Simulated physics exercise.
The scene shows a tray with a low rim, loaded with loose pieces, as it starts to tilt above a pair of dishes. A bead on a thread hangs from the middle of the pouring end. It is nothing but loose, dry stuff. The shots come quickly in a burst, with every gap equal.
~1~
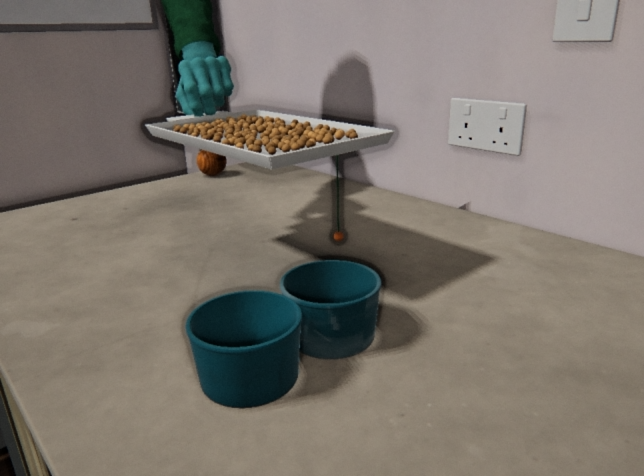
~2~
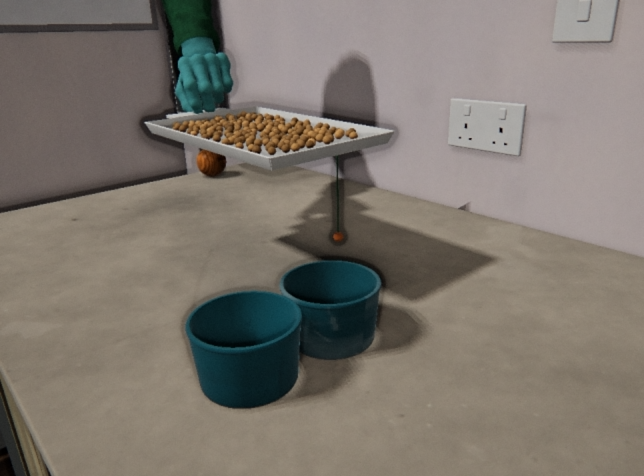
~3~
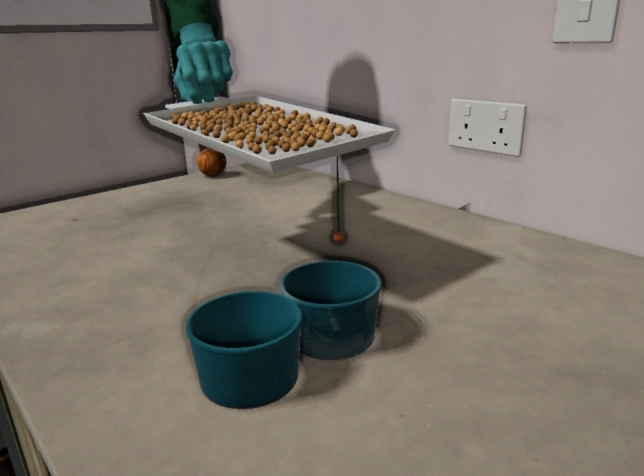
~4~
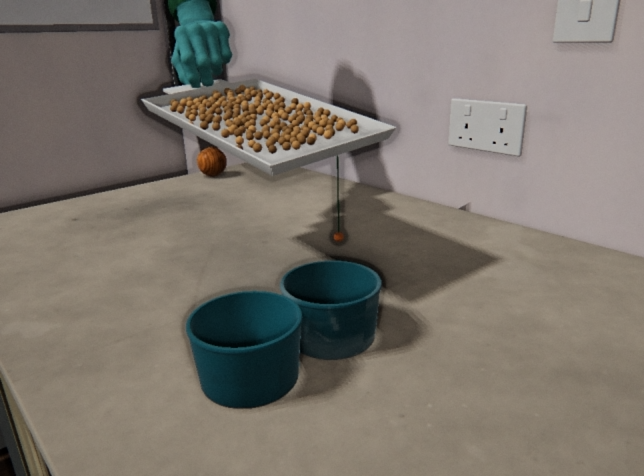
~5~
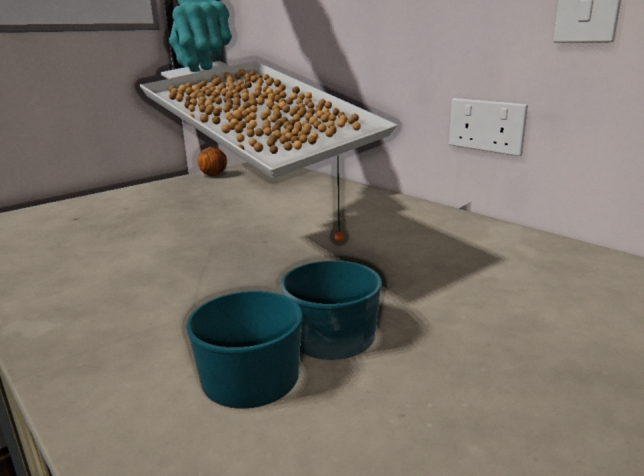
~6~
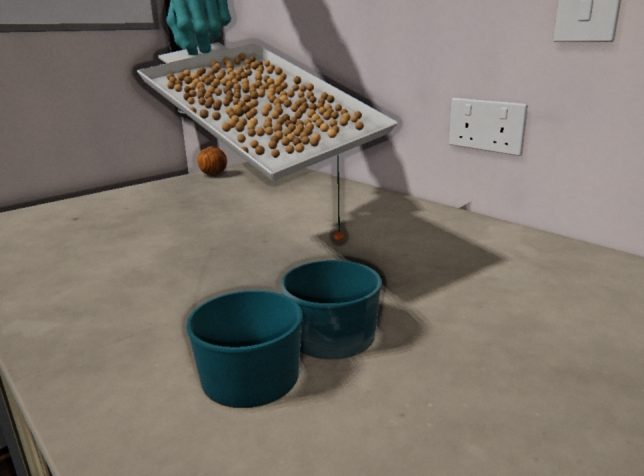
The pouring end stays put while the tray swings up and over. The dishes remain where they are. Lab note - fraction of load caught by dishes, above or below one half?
Above one half.
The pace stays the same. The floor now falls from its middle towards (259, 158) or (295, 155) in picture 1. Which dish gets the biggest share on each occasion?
Try one: The rightmost dish. Try two: The rightmost dish.
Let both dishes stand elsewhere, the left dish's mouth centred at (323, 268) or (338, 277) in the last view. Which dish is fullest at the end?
Well, first the dish at left, then the dish at left.
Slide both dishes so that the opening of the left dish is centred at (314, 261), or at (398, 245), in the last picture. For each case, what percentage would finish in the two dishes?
First placement: Some 30 %; second placement: Some 0 %.
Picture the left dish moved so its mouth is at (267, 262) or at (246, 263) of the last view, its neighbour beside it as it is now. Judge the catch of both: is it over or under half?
Result, first place: Not as much as half; second place: Not as much as half.
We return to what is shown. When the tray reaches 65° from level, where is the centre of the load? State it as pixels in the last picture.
Centre estimate: (314, 262).
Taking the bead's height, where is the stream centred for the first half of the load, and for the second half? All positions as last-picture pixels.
The first part passes (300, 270); everything after passes (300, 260).
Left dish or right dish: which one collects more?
It is the right one.
Soon after the last picture, tray tipped steeply; about a quarter on the tray; a small part in the left dish; about a third in the right dish; a stray few outside both; about a quarter in the air.
A little later, tray tipped past a quarter turn; about a quarter in the left dish; about two thirds in the right dish; about a quarter outside both.
Later still, tray tipped past a quarter turn; about a quarter in the left dish; about two thirds in the right dish; about a quarter outside both.
By the end, tray tipped past a quarter turn; about a quarter in the left dish; about two thirds in the right dish; about a quarter outside both.
